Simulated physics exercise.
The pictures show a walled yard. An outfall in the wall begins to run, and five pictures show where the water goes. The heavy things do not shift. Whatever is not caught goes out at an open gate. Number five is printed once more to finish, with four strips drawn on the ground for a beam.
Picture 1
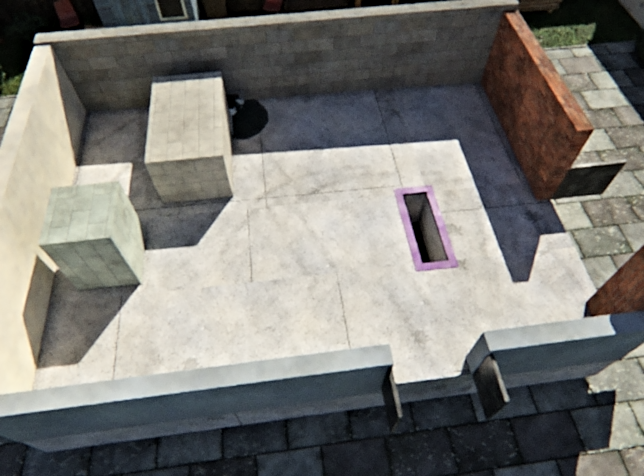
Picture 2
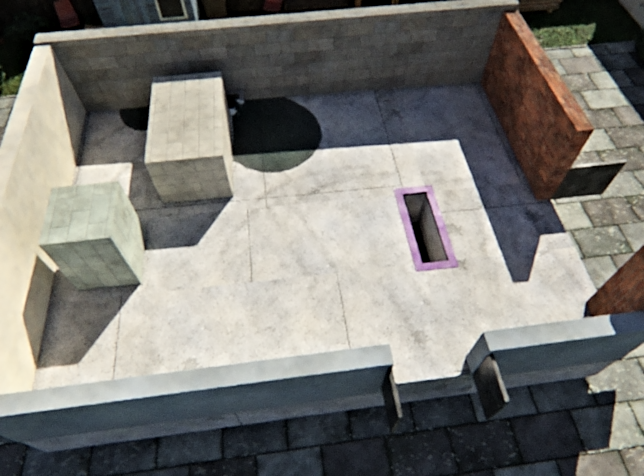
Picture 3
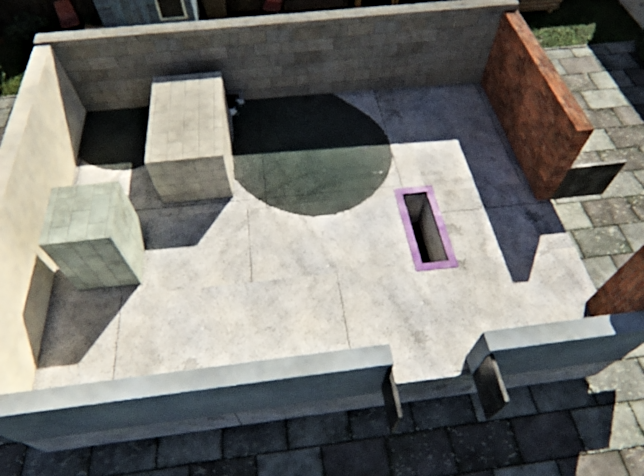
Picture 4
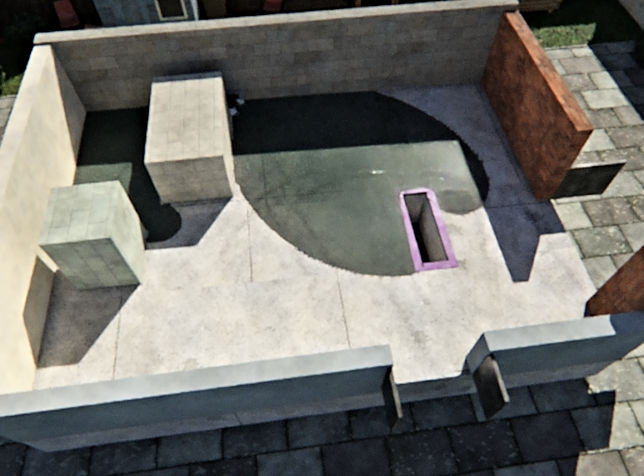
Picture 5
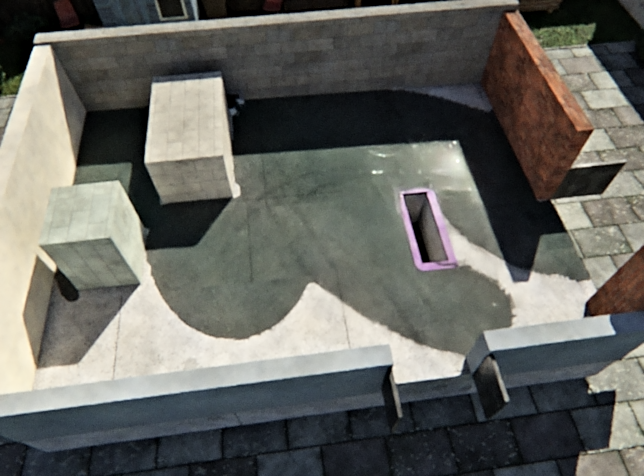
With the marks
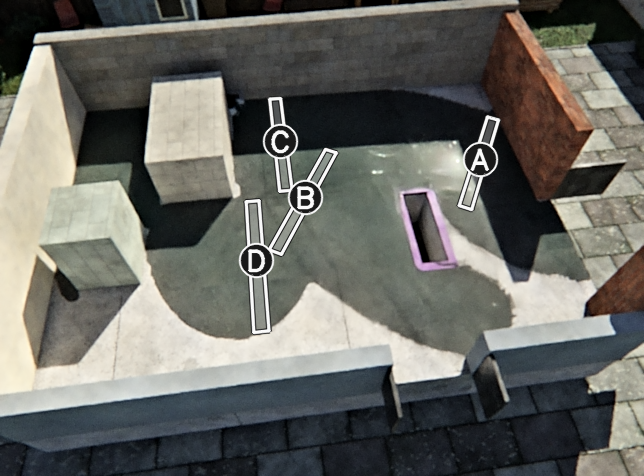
Water spreads in a dark, rounded sheet from beside the larger block near the back wall of a walled yard, passes behind both blocks, reaches the purple-rimmed drain, and extends across much of the pale floor toward the front.
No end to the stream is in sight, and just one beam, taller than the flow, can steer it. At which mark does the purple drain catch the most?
Choose A.
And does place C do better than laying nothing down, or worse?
It is worse.
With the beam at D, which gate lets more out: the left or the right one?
More leaves on the right.
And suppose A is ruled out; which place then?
D it is.
In white, A from (465, 207) to (492, 118); B from (275, 252) to (330, 151); C from (285, 190) to (275, 98); D from (261, 331) to (252, 201).
With A, about 54 % of the stream goes into the purple drain, about 46 % out by the gates.
With B, about 5 % of the stream goes into the purple drain, about 95 % out by the gates.
With C, about 5 % of the stream goes into the purple drain, about 95 % out by the gates.
With D, about 28 % of the stream goes into the purple drain, about 72 % out by the gates.
